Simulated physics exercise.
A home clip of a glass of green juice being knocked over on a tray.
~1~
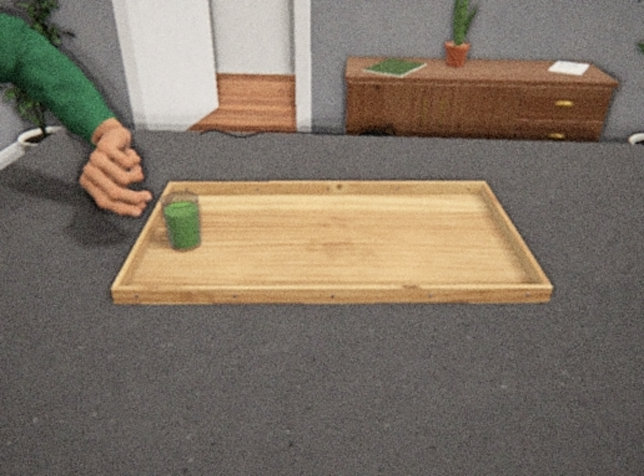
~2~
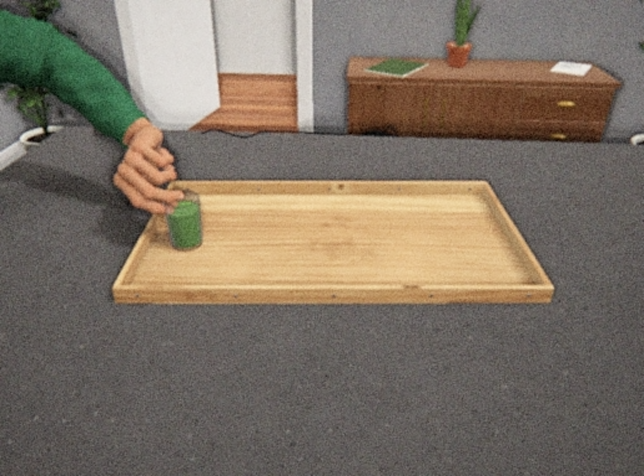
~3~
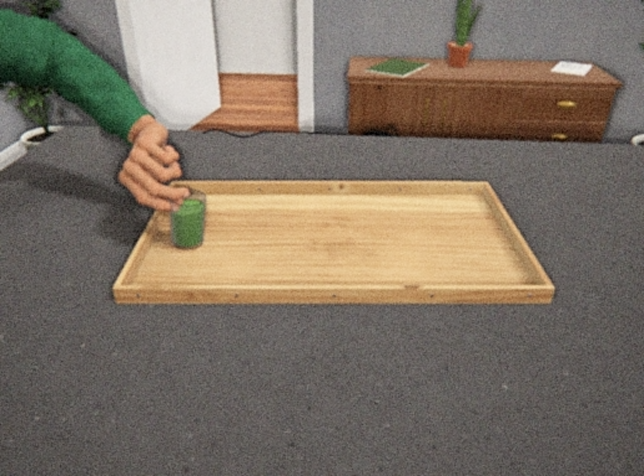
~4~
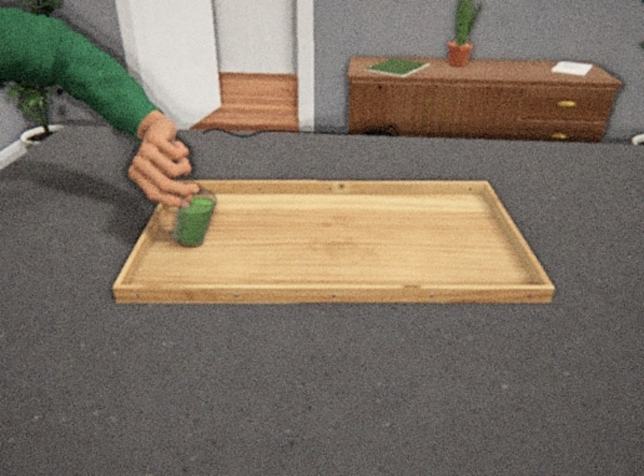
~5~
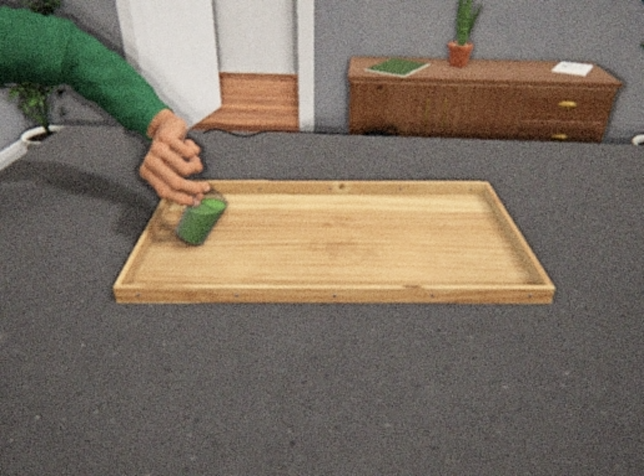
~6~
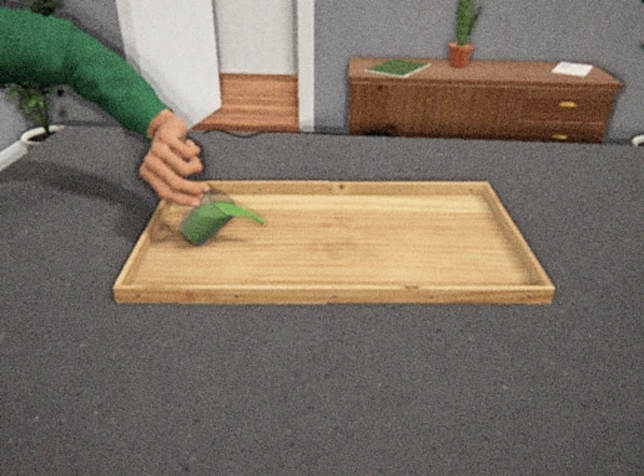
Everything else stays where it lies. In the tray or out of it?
The green juice keeps within the tray.
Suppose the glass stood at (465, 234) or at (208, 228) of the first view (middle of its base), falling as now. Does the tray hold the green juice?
One: It wets the top as well. Two: It keeps within the tray.
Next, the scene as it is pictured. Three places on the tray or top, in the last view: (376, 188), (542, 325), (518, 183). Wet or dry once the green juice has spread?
First untouched, second dry, third untouched.
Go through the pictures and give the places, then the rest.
In the first frame, it stands upright; glass (182, 220) about three quarters full; tray (323, 285).
In the second frame, it is being nudged; glass about three quarters full, surface at (182, 209).
In the third frame, it is being nudged; glass (188, 218) about three quarters full.
In the fourth frame, it is being nudged; glass about three quarters full, surface at (196, 206); tray (324, 285).
In the fifth frame, it is being nudged; glass (201, 216) tipped 30°.
In the sixth frame, it is falling; glass (208, 217) tipped 45°.
Next, the glass lies in the tray; the puddle covers about as much as a plate; the top is dry.
After that, the puddle covers about as much as a tray; the top is dry.
Finally, the puddle covers about as much as a tray; the top is dry.
